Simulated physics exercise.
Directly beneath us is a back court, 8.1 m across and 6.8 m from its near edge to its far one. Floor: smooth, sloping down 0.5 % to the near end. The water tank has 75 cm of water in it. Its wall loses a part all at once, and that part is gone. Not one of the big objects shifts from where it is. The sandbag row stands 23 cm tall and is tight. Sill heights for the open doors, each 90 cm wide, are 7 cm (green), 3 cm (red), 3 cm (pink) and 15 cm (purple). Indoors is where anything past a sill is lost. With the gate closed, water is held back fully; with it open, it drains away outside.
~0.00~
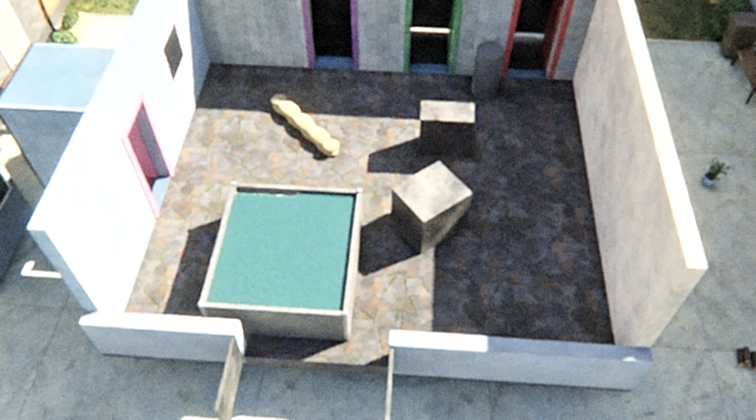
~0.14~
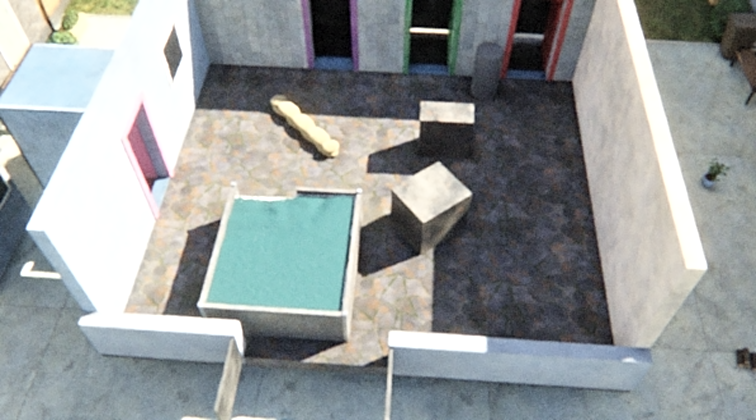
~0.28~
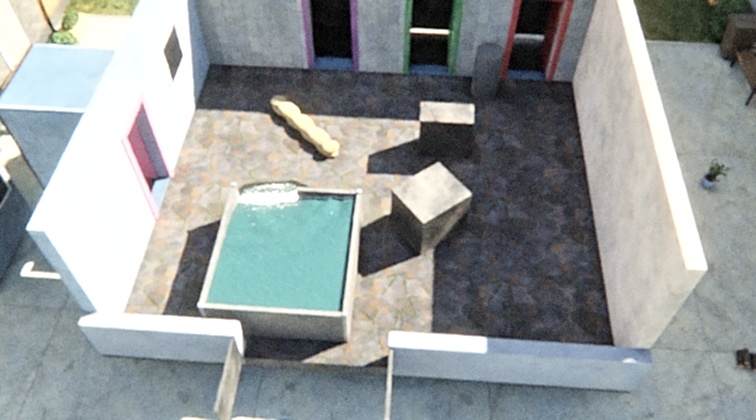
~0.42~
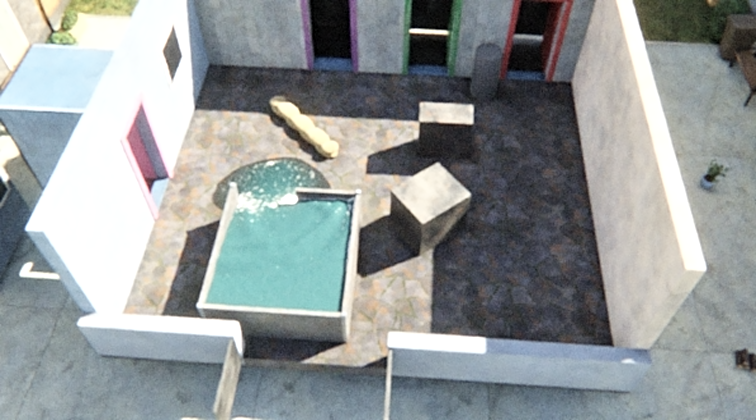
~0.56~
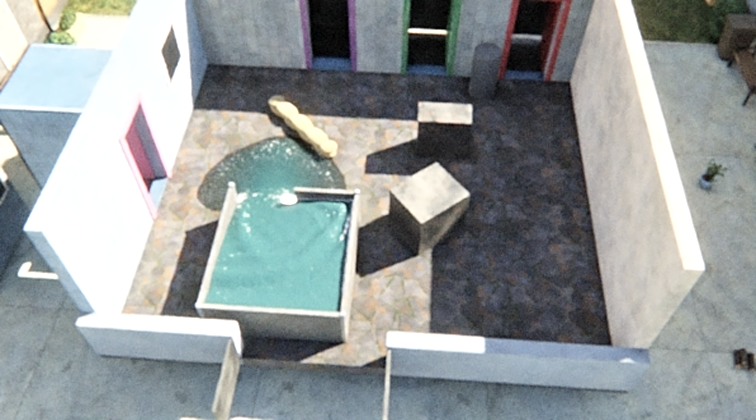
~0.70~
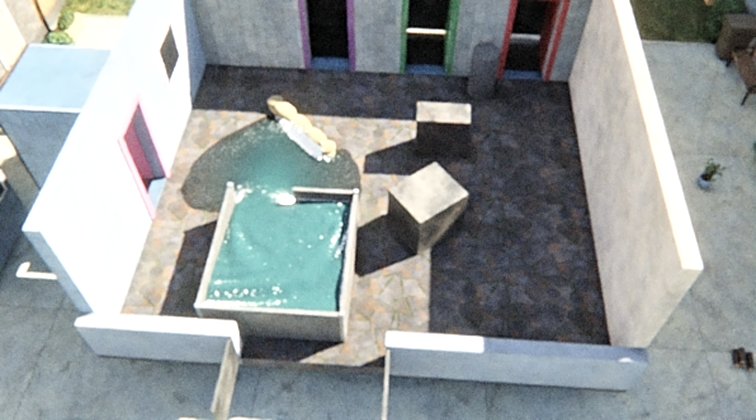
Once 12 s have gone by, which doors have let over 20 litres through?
Taking each door: The green door has not let over 20 litres through; the red door has let over 20 litres through; the pink door has let over 20 litres through; the purple door has not let over 20 litres through.
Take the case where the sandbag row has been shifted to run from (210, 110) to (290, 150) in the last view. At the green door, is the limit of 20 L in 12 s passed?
Against that limit: Green over.
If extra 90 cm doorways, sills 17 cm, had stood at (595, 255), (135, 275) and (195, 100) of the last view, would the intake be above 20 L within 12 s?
First doorway falls short, second falls short, third gets there.
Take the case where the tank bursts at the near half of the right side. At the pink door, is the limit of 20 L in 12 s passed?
Compared with the limit, pink is less.
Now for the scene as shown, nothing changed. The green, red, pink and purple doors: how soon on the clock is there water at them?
Times: Green 3.0 seconds, red 4.5 seconds, pink 1.1 seconds, purple 2.6 seconds.
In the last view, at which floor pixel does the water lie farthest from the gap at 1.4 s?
I'd mark it close to (222, 67).
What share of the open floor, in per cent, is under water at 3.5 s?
40 %.
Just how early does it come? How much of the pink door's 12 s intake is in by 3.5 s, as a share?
By then it's near 5% of the total.
After 1.4 s water covers 20 % of the floor and is deepest (42 cm) near (263, 211); green door not reached, red door not reached, pink door 3 cm at the sill, 0 L in, purple door not reached.
After 2.2 s water covers 30 % of the floor and is deepest (56 cm) near (214, 66); green door not reached, red door not reached, pink door 4 cm at the sill, 3 L in, purple door not reached.
After 3.5 s water covers 40 % of the floor and is deepest (36 cm) near (214, 66); green door 3 cm at the sill, 0 L in, red door not reached, pink door 4 cm at the sill, 5 L in, purple door 13 cm at the sill, 0 L in.
After 7.0 s water covers 75 % of the floor and is deepest (17 cm) near (224, 89); green door 3 cm at the sill, 1 L in, red door 3 cm at the sill, 1 L in, pink door 8 cm at the sill, 35 L in, purple door 7 cm at the sill, 0 L in.
After 12.0 s water covers 95 % of the floor and is deepest (14 cm) near (113, 335); green door 5 cm at the sill, 1 L in, red door 7 cm at the sill, 53 L in, pink door 6 cm at the sill, 98 L in, purple door 5 cm at the sill, 0 L in.
